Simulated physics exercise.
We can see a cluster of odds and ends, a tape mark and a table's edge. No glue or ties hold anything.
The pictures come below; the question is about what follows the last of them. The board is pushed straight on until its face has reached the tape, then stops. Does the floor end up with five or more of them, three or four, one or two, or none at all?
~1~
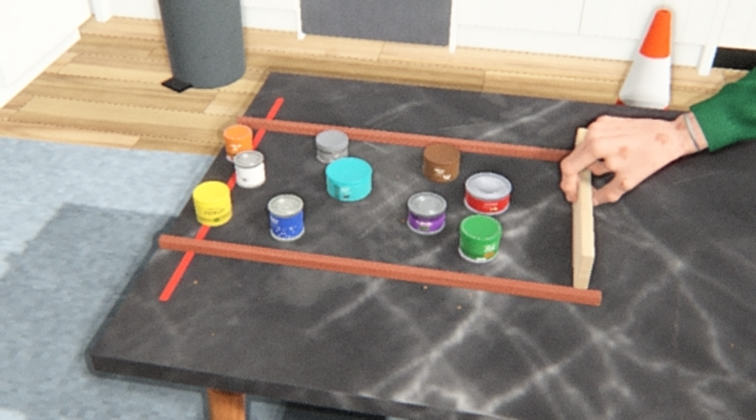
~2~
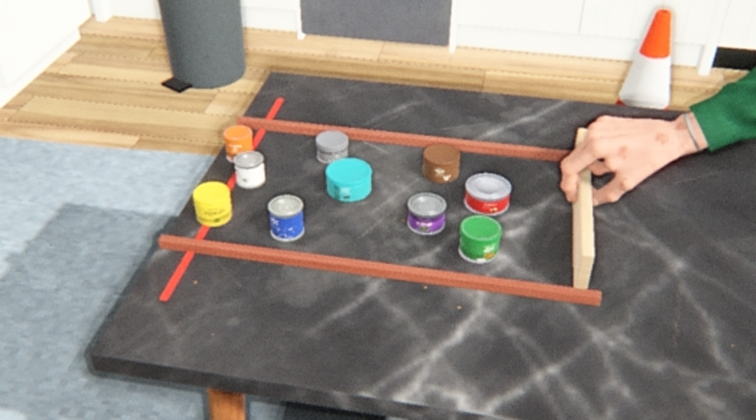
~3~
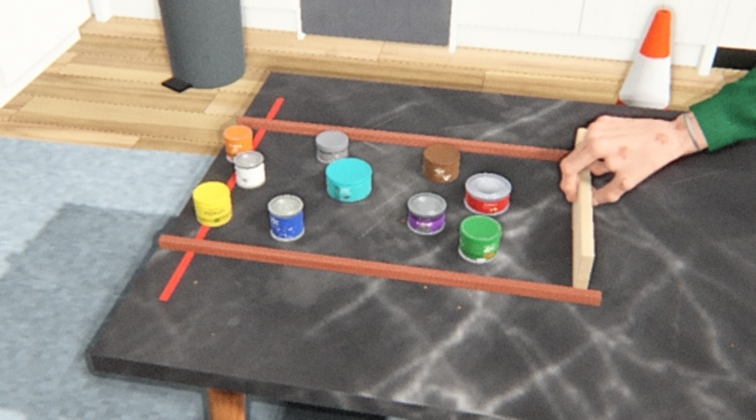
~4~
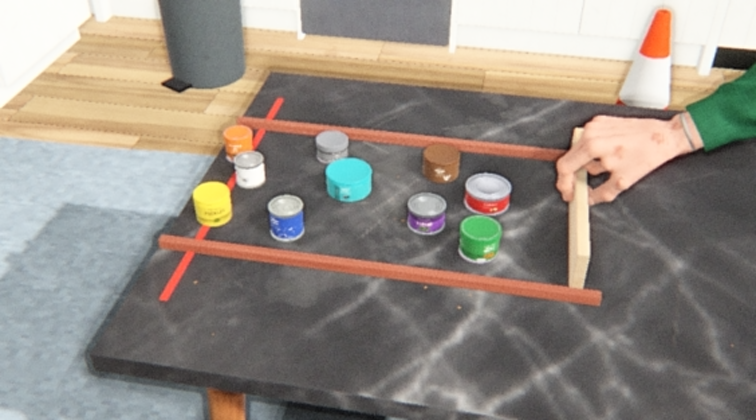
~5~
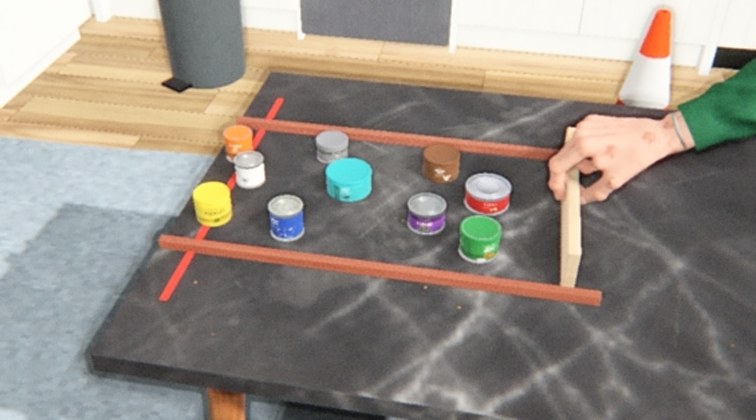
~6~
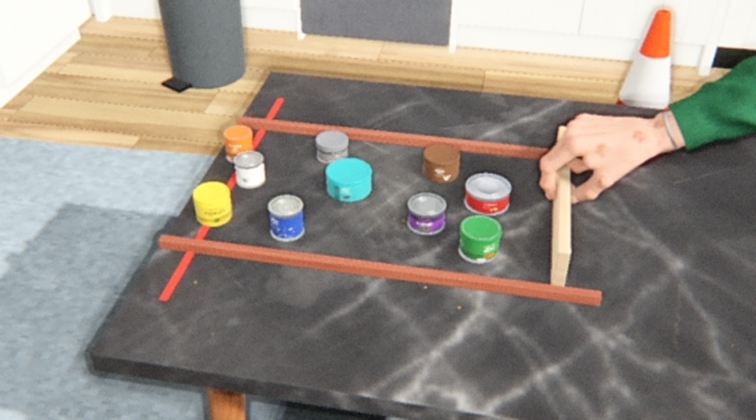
The floor ends up with five or more.
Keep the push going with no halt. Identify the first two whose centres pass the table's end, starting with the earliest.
Earliest is the white pot; next is the turquoise tub.
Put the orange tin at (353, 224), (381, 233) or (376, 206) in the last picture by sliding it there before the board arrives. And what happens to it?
In turn it falls; survives; comes down.
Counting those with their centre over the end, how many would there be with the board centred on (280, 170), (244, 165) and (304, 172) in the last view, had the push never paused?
Going through the three places, I get 1, 4 and 0.
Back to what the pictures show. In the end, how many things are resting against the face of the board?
It's 5.
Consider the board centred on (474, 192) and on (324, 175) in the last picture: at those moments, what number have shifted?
Moved so far: 2, later 8.
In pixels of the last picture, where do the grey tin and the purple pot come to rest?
Roughly (243, 128); the other one roughly (205, 186).
Soon after, none off yet; orange tin at rest near (239, 144); yellow tub at rest near (213, 204); white pot at rest near (250, 170).
In the end, the number that fall off is five or more; gone, turquoise tub, blue pot, white pot, yellow tub and orange tin.
